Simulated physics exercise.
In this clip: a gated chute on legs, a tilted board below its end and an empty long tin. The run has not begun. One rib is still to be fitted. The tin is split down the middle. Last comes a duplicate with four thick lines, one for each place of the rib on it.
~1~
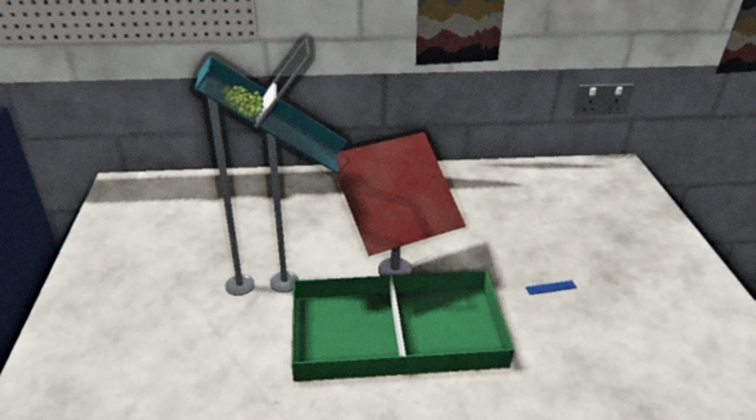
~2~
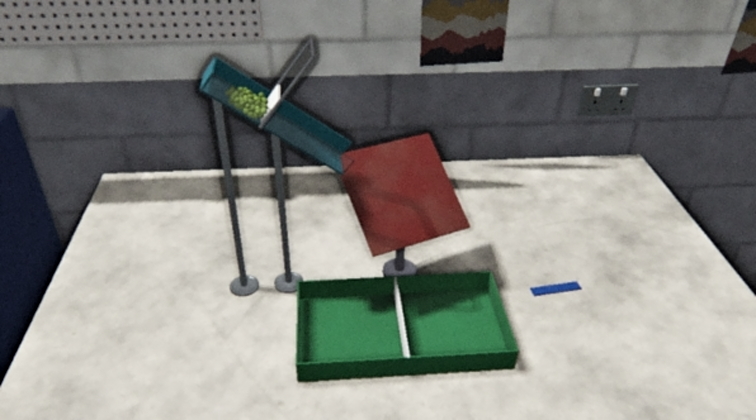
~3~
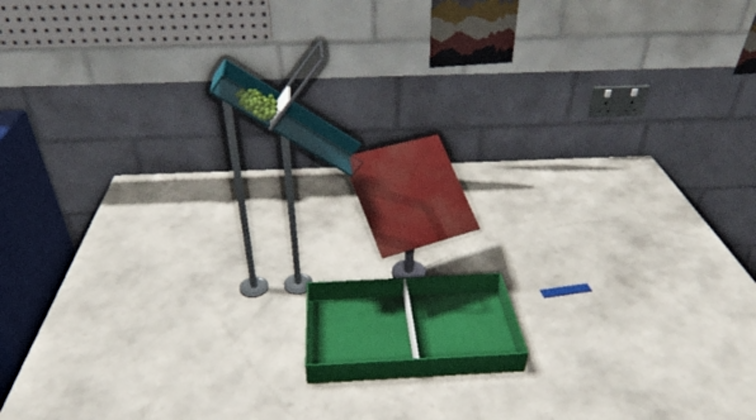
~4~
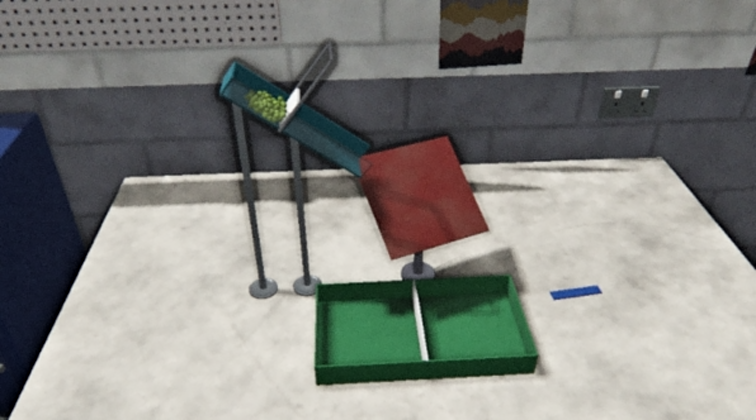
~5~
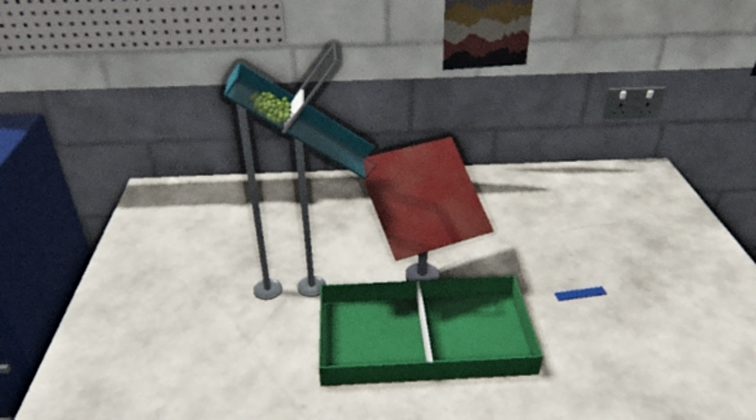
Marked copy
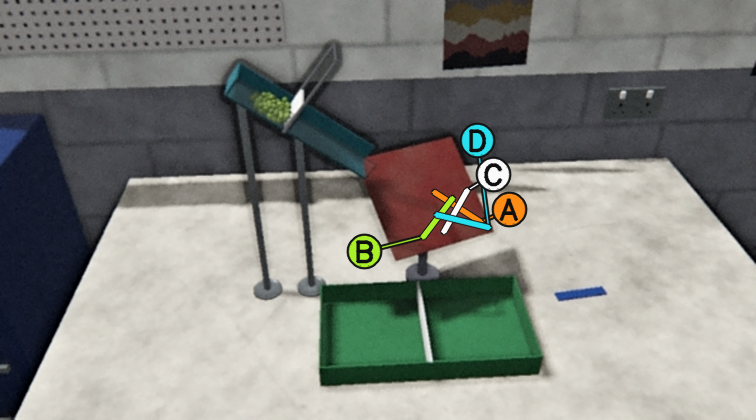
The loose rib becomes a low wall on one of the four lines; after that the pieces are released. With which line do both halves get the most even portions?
It is B.
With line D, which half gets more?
Right.
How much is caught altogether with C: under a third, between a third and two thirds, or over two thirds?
It is over two thirds.
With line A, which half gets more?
Right.
On the marked copy, line A from (434, 192) to (480, 221); line B from (452, 198) to (423, 236); line C from (467, 190) to (443, 231); line D from (436, 214) to (488, 227).
Choosing A, of what is caught, none in the left half, all in the right.
Choosing B, of what is caught, about two thirds in the left half, about a third in the right.
Choosing C, of what is caught, a stray few in the left half, nearly all in the right.
Choosing D, of what is caught, none in the left half, all in the right.
